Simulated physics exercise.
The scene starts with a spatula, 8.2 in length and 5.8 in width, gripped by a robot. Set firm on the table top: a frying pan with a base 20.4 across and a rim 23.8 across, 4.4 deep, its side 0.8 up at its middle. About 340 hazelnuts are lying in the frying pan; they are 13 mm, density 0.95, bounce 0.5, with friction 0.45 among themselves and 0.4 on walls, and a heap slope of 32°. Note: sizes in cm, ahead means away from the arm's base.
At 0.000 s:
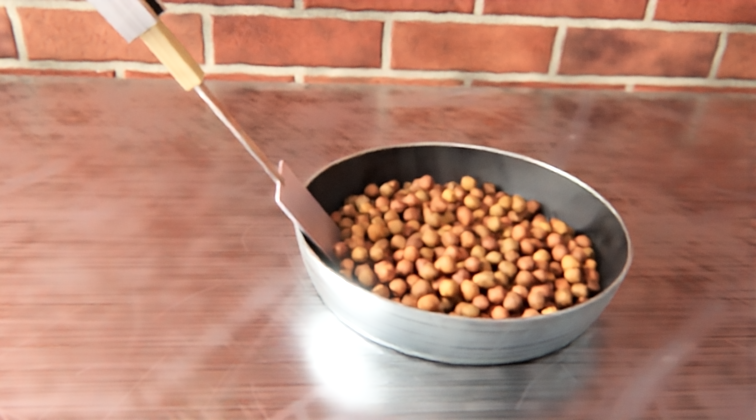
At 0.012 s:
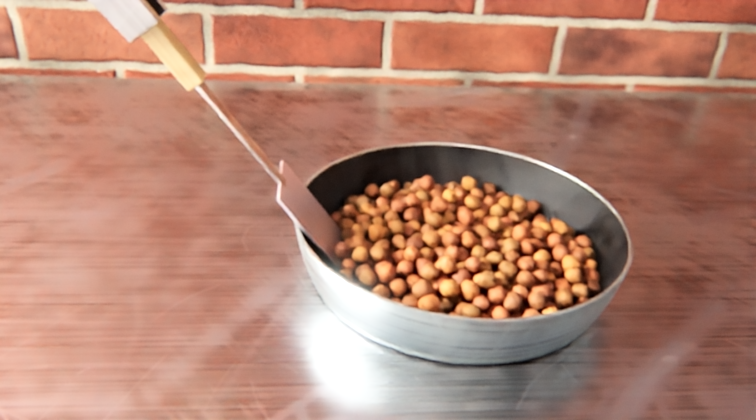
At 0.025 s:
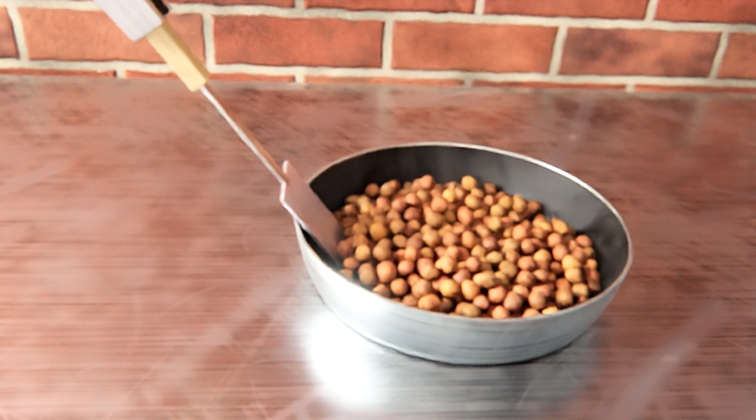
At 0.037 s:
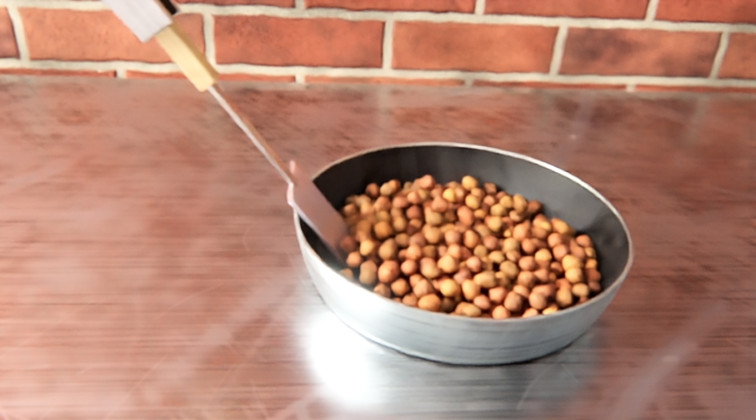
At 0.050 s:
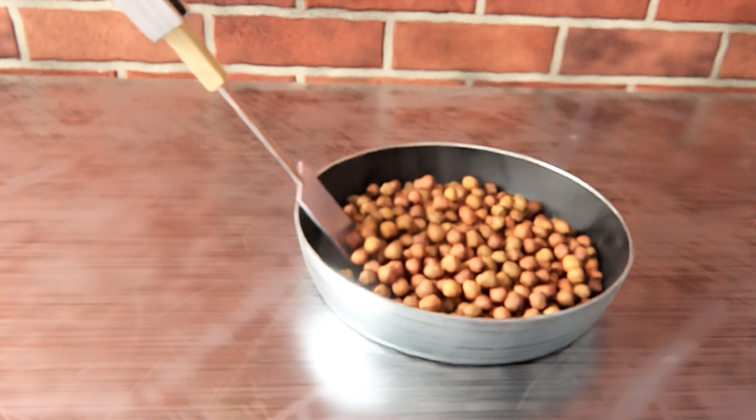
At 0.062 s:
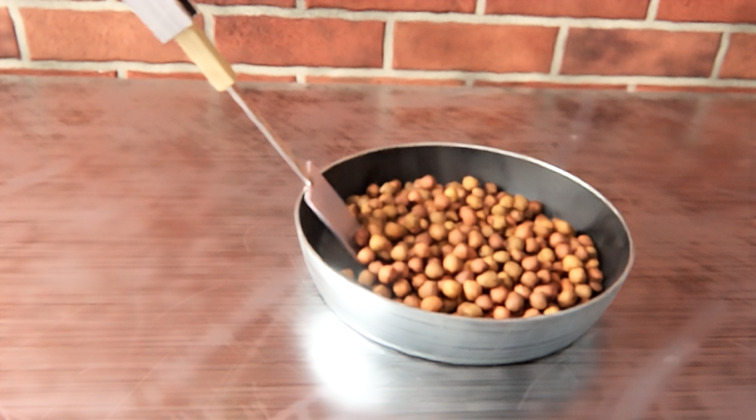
A spatula with a pale yellow grip section, angled down into the left side of a frying pan full of brown hazelnuts, barely moves at first. It then slides a short way right along the inside of the pan, nudging the nearest nuts, while the pan stays still on the table before a brick wall.
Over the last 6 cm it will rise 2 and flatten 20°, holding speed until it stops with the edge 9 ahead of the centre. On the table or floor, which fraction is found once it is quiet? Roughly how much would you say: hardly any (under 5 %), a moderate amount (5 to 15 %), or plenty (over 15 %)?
I'd say hardly any.
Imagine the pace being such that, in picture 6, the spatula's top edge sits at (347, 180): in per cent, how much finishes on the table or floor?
Expect about 10 per cent there.
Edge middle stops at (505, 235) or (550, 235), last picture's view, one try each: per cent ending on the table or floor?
I'd say roughly 0 per cent, then roughly 0 per cent.
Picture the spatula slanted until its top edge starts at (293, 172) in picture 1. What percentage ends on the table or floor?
I'd estimate around 5 per cent.
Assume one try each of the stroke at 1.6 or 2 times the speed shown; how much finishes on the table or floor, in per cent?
I'd say near 0 and then near 10 per cent.
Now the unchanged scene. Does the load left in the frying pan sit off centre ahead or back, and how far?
What stays is shifted forward by around 2.5 cm.
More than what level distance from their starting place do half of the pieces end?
2 cm.
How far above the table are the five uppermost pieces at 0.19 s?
About 5 cm.
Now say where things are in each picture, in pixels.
Spatula top edge at (279, 180), sloping 54°; upper third of the load around (460, 240), from x 330 to 590, top at y 185; 345 in the frying pan, in the first frame.
Spatula top edge at (280, 179), sloping 54°; upper third of the load around (460, 240), from x 335 to 590, top at y 185, in the second frame.
Spatula top edge at (284, 179), sloping 54°; upper third of the load around (455, 240), from x 335 to 595, top at y 185, in the third frame.
Spatula top edge at (291, 180), sloping 54°; upper third of the load around (451, 239), from x 335 to 595, top at y 185, in the fourth frame.
Spatula top edge at (300, 180), sloping 54°; upper third of the load around (452, 239), from x 335 to 595, top at y 185, in the fifth frame.
Spatula top edge at (308, 180), sloping 54°; upper third of the load around (452, 239), from x 335 to 595, top at y 185; 345 in the frying pan, in the sixth frame.
By 0.19 s, sloping 54°, highest piece 5 above the table; 345 in the frying pan.
By 0.32 s, sloping 47°, highest piece 6 above the table; 345 in the frying pan.
By 0.58 s, sloping 34°, highest piece 5 above the table; 340 in the frying pan, 4 on the table or floor, 1 on the blade or in flight.
By 1.63 s, sloping 34°, highest piece 5 above the table; 340 in the frying pan, 5 on the table or floor.
Final count, 340 in the frying pan, 5 on the table or floor. That is 1 % on the table or floor.
